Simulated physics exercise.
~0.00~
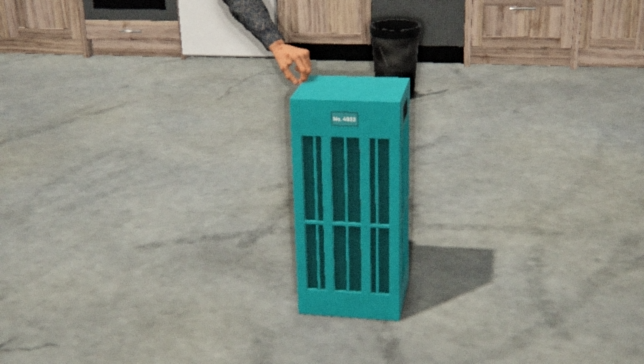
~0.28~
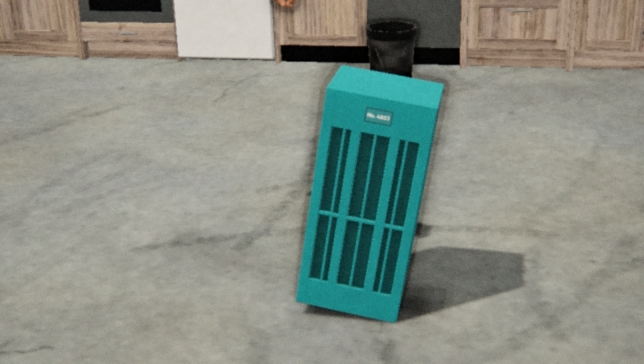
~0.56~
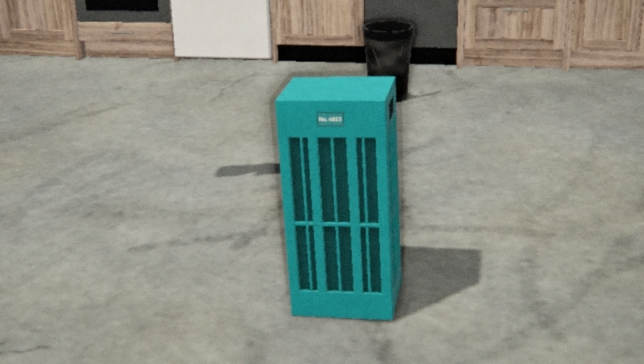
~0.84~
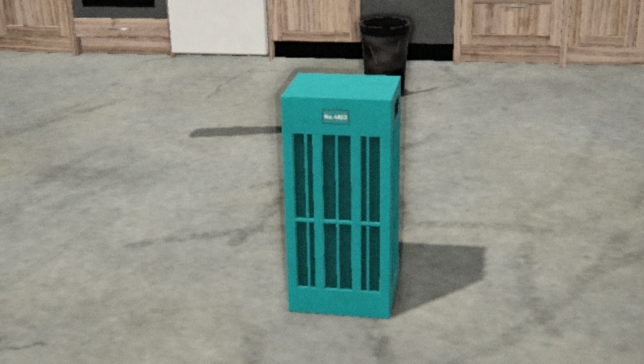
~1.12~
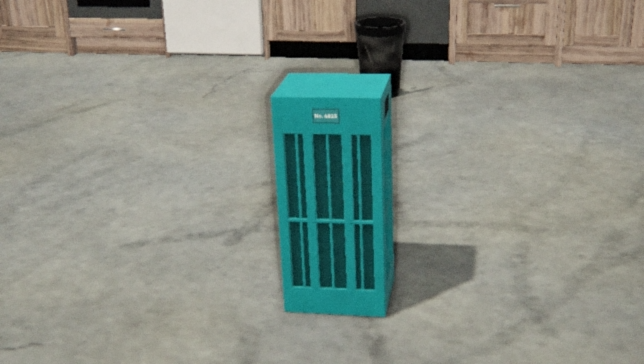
A grey, stone-like floor stretches before a row of wooden cabinets, seen from slightly above by a camera that sways a little. A tall turquoise crate with dark slatted openings and a small label stands upright in the centre, with a black bin behind it and a white panel at the back. A hand reaches in from above and touches the top of the crate at its left side. The crate leans to the right as the hand lets go and draws back. It then rocks back to the left and settles upright on its base, still standing.
